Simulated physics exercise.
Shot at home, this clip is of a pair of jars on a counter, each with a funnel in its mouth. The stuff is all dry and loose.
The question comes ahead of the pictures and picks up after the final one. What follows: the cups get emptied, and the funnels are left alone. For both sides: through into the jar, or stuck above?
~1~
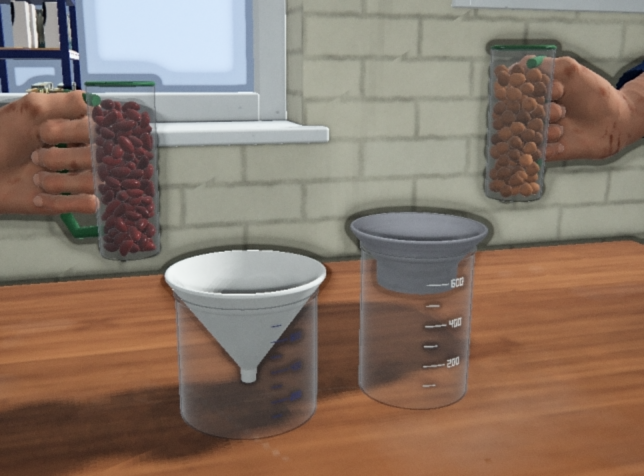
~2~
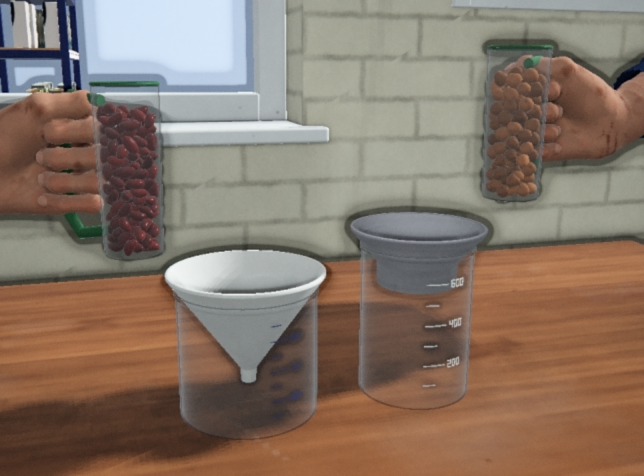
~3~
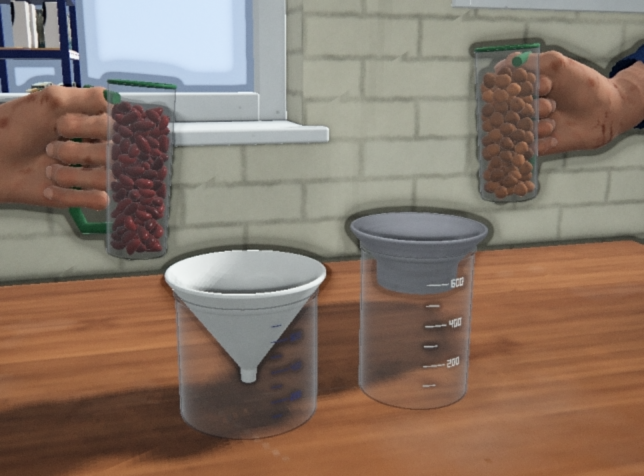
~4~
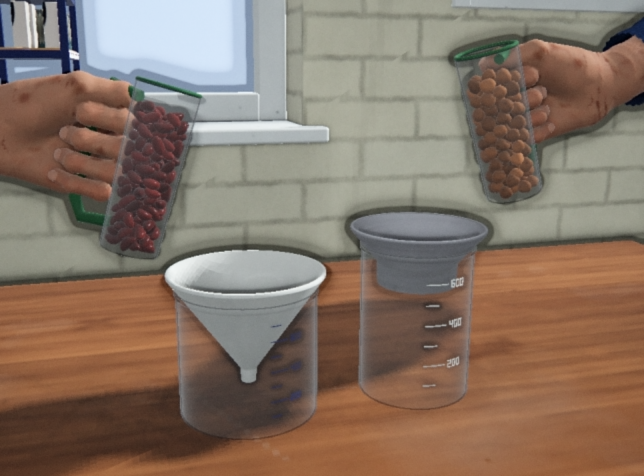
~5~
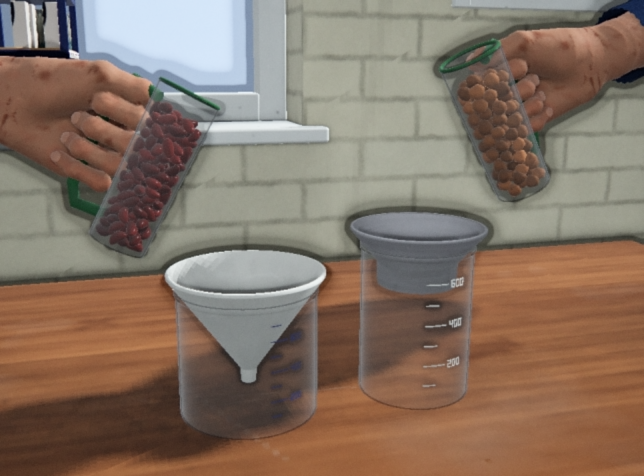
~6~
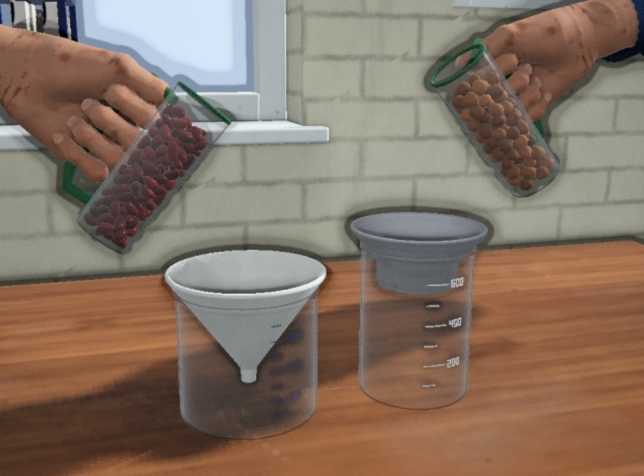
Left side gets stuck, right side drains fully.
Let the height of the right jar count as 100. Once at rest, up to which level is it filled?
20 %, roughly.
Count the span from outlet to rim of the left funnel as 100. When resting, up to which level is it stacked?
About 85 %.
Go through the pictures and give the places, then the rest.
In the first frame, left funnel (247, 283), outlet at (249, 380), narrower than one piece; left cup (126, 171), holding kidney beans; right funnel (418, 237), outlet at (416, 282), about 5 pieces wide; right cup (518, 124), holding hazelnuts.
In the second frame, left cup (130, 170), upright; right cup (515, 124), upright.
In the third frame, left cup (139, 170), tipped 5°; right cup (508, 124), tipped 5°.
In the fourth frame, left cup (149, 170), tipped 16°; right cup (500, 124), tipped 16°.
In the fifth frame, left cup (153, 170), tipped 28°; right cup (497, 124), tipped 28°.
In the sixth frame, left funnel (247, 283), outlet at (249, 380); left cup (153, 170), tipped 40°; right funnel (418, 237), outlet at (416, 282); right cup (497, 124), tipped 40°.
Then, 0.53 s later than the last frame, left, every one still in the cup; right, every one still in the cup.
Then, 1.00 s later than the last frame, left, almost all still in the cup, about a tenth in or over the funnel; right, almost all still in the cup, just a few in or over the funnel.
Then, 1.40 s later than the last frame, left, roughly a quarter still in the cup, the larger part in or over the funnel; right, the larger part still in the cup, about a tenth in or over the funnel, about a tenth down in the jar.
When it is over, left, every one stuck in the funnel, not one down in the jar; right, every one down in the jar.
